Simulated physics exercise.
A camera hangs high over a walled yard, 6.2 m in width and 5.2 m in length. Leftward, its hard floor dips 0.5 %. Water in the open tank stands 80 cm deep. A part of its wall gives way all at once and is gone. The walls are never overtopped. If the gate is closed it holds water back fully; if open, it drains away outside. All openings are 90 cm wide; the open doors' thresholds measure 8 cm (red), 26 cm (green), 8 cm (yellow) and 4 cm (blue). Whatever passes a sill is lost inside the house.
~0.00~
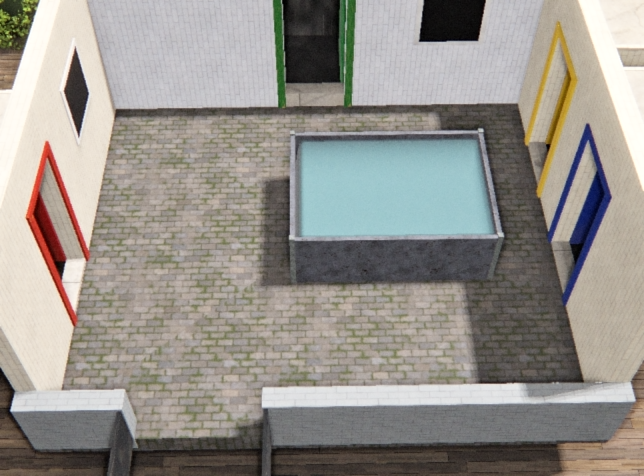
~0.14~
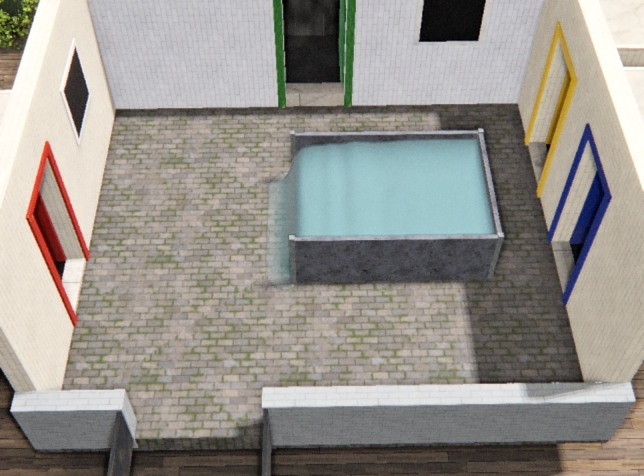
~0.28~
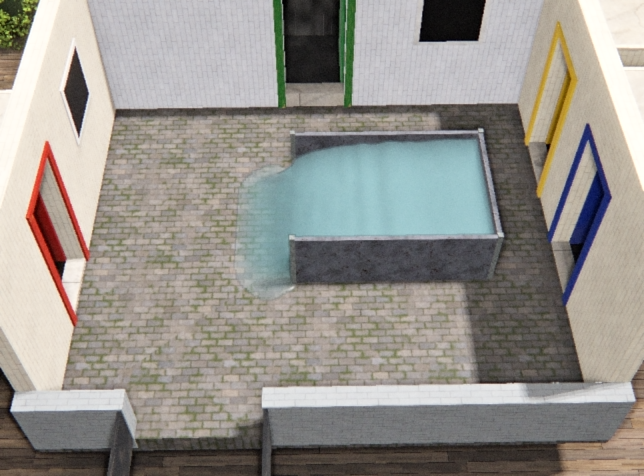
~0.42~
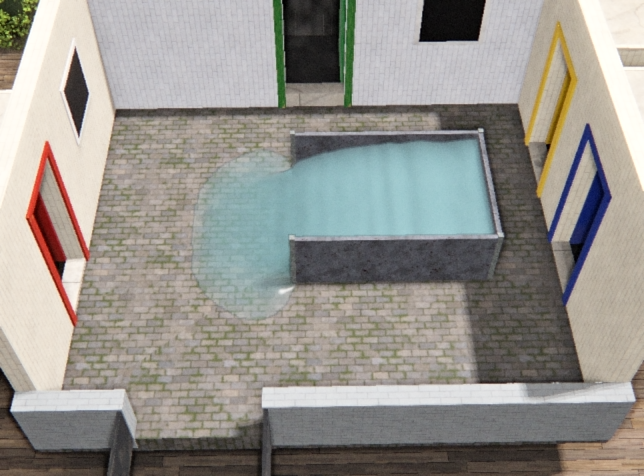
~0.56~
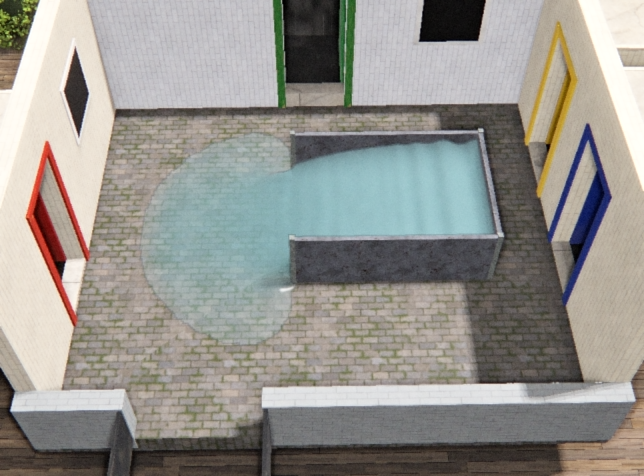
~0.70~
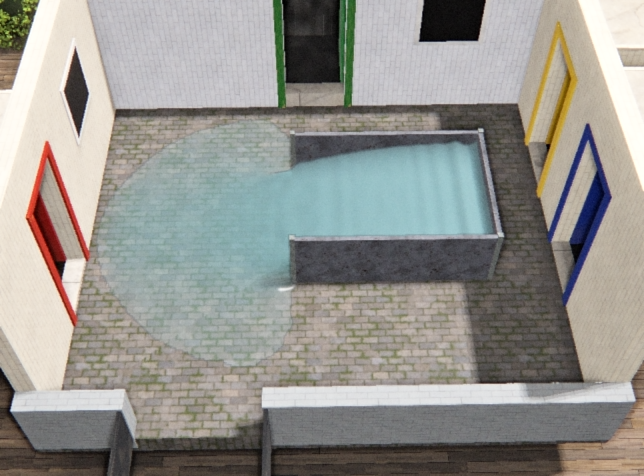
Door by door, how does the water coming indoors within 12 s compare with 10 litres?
At the red door the inflow will break the limit. At the green door the inflow will remain within the limit. At the yellow door the inflow will break the limit. At the blue door the inflow will break the limit.
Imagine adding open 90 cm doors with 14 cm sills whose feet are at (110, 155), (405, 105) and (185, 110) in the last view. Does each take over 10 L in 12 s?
Door 1: Higher; door 2: Lower; door 3: Higher.
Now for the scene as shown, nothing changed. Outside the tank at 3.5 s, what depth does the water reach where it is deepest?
Max around 36 cm.
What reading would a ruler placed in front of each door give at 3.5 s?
Depths in cm: Red 23, green 10, yellow 0, blue 0.
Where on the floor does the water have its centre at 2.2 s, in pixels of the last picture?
The water's centre sits at about (243, 224).
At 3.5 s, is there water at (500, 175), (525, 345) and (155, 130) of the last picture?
Untouched, untouched, soaked.
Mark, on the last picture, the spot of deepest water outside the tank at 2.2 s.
Look around (115, 118).
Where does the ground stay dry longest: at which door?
Blue.
After 1.4 s water covers 45 % of the floor and is deepest (45 cm) near (105, 237); red door 26 cm at the sill, 60 L in, green door not reached, yellow door not reached, blue door not reached.
After 2.2 s water covers 45 % of the floor and is deepest (53 cm) near (115, 118); red door 34 cm at the sill, 208 L in, green door not reached, yellow door not reached, blue door not reached.
After 3.5 s water covers 60 % of the floor and is deepest (36 cm) near (57, 420); red door 23 cm at the sill, 381 L in, green door 10 cm at the sill, 0 L in, yellow door not reached, blue door not reached.
After 7.0 s water covers 100 % of the floor and is deepest (16 cm) near (518, 320); red door 13 cm at the sill, 504 L in, green door 6 cm at the sill, 0 L in, yellow door 14 cm at the sill, 106 L in, blue door 11 cm at the sill, 14 L in.
After 12.0 s water covers 100 % of the floor and is deepest (10 cm) near (214, 390); red door 6 cm at the sill, 519 L in, green door 7 cm at the sill, 0 L in, yellow door 8 cm at the sill, 134 L in, blue door 8 cm at the sill, 117 L in.
